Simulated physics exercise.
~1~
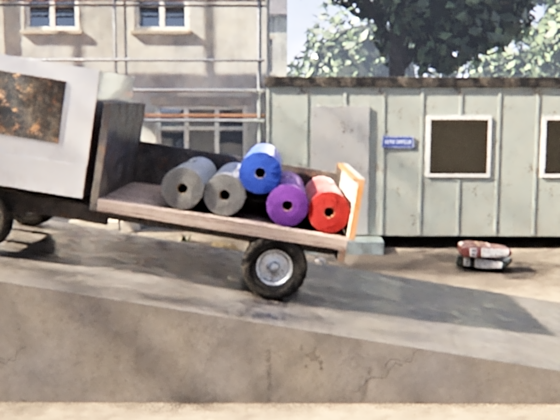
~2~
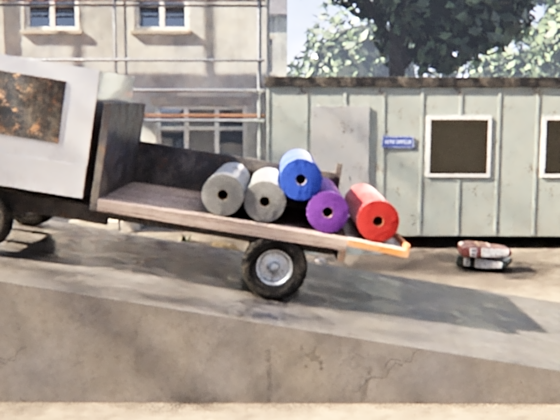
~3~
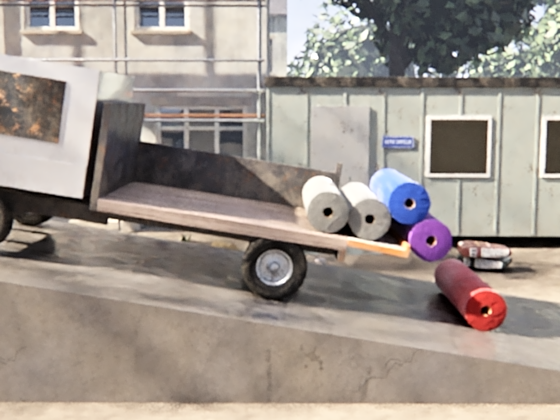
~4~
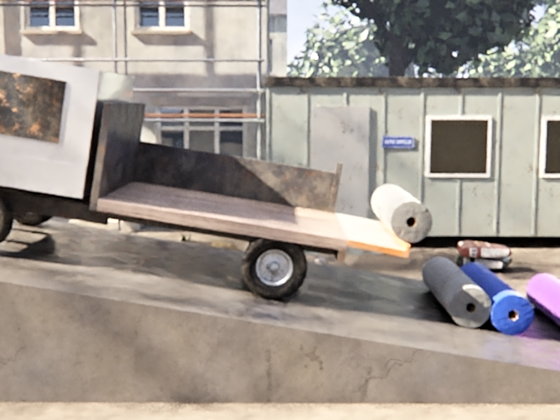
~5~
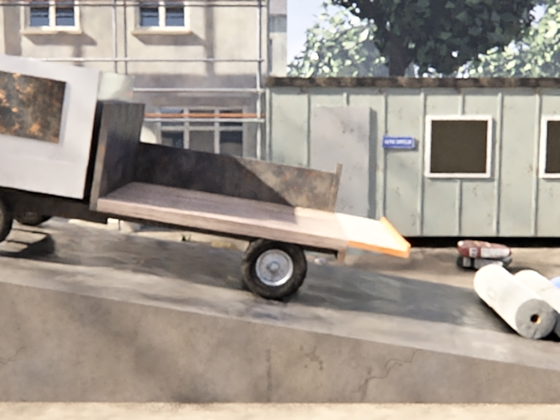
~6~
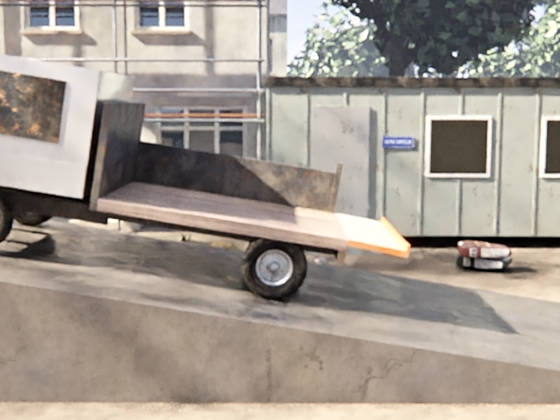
Pick-up on a slope with its tailgate dropping open, five coloured rolls rolling off rightward and out of view, leaving the bed empty.
